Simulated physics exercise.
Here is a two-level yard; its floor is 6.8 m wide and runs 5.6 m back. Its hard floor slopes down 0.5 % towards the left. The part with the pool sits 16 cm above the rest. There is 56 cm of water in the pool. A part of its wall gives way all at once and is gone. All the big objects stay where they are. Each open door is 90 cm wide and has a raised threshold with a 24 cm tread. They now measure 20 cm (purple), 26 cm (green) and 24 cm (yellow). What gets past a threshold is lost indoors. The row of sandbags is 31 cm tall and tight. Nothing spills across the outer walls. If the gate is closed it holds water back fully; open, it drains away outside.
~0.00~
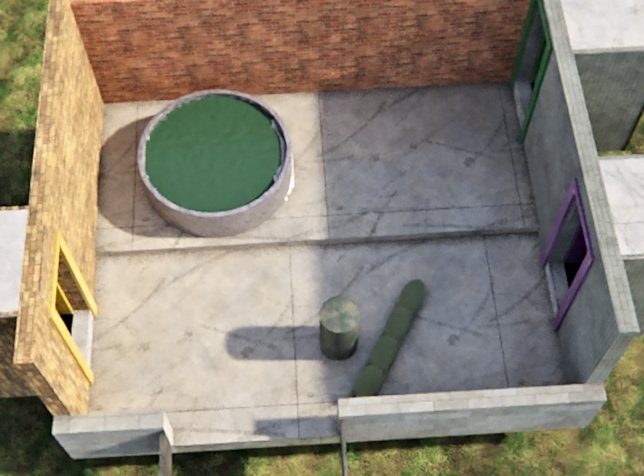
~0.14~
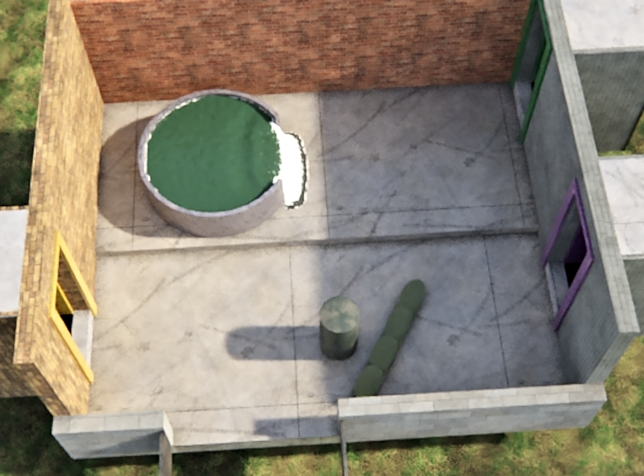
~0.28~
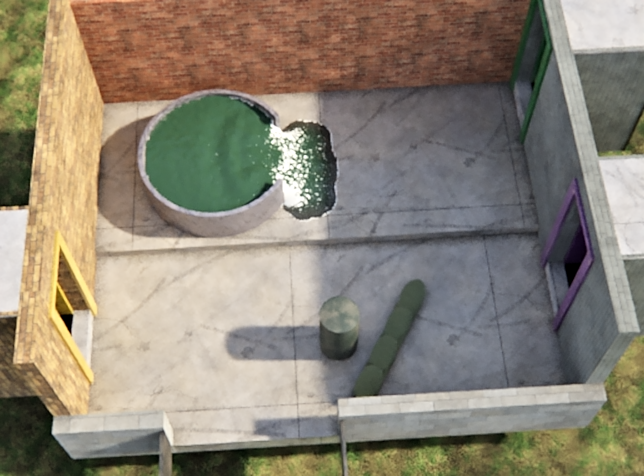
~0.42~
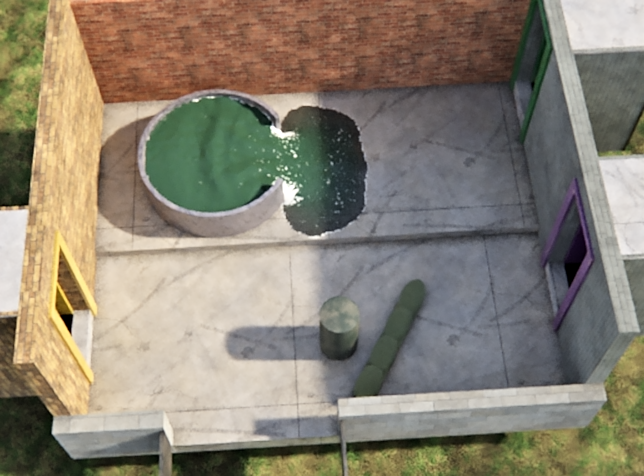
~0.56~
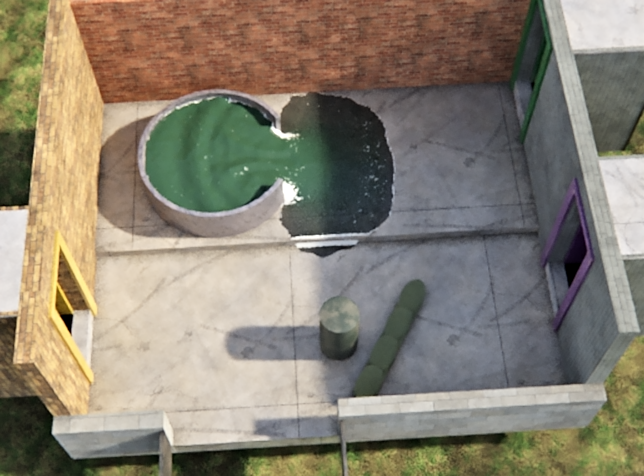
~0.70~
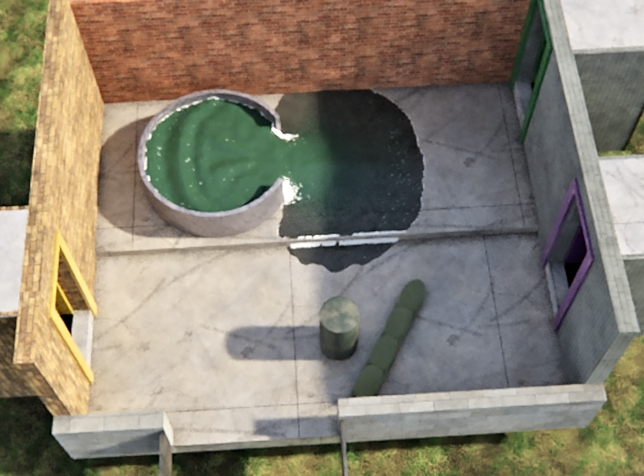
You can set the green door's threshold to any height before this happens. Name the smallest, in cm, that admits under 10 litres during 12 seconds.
It would have to be roughly 24 cm high.
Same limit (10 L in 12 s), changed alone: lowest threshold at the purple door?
About 12.5 cm at purple.
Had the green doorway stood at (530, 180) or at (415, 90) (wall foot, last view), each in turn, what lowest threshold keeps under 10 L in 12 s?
About 17 and 11.5 cm.
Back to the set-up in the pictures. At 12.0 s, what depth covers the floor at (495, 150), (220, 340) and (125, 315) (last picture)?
About 4, 3 and 7 cm.
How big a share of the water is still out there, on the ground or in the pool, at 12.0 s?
Some 98 per cent remains.
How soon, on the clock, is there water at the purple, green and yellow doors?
Purple 2.2 s, green 1.4 s, yellow 8.0 s.
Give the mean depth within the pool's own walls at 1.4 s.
Roughly 38 cm on average.
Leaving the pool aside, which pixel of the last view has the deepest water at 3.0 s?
Near (475, 101).
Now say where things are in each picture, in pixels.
The first picture shows still water, 56 cm deep, in the pool at (215, 153); the green door at (529, 74) is dry.
In the second picture, the front is at (299, 201), 0.3 m from the gap at (288, 164); 0.3 m2 of floor is wet, 56 cm left at the back.
In the third picture, the gap is at (288, 164), the front 0.7 m out at (330, 203); the back of the pool holds 56 cm.
In the fourth picture, the front is at (354, 132), 1.2 m from the gap at (288, 165); 2.3 m2 of floor is wet, 56 cm left at the back.
In the fifth picture, water pours out at (288, 165) and has run 1.6 m, to (387, 199); about 4 cm deep outside, 56 cm at the back.
In the sixth picture, the front is at (418, 172), 2.1 m from the gap at (288, 165); 5.2 m2 of floor is wet, 53 cm left at the back; 1.8 m in a straight line remain to the green door at (529, 74).
After 1.4 s water covers 35 % of the floor, deepest (26 cm) near (293, 176); 1 cm at the green door, 0 litres in over its 26 cm threshold.
After 3.0 s water covers 45 % of the floor, deepest (30 cm) near (475, 101); 26 cm at the green door, 4 litres in over its 26 cm threshold.
After 12.0 s water covers 90 % of the floor, deepest (17 cm) near (383, 403); 4 cm at the green door, 6 litres in over its 26 cm threshold.
At the green door as built, the water arrived by 1.4 s and peaked near 29 cm at 2.4 s.
Run again over the same 12 s with other heights there, 24 litres in over 21 cm, 2 litres over 28.5 cm. The limit of 10 litres is kept from about 24 cm up.
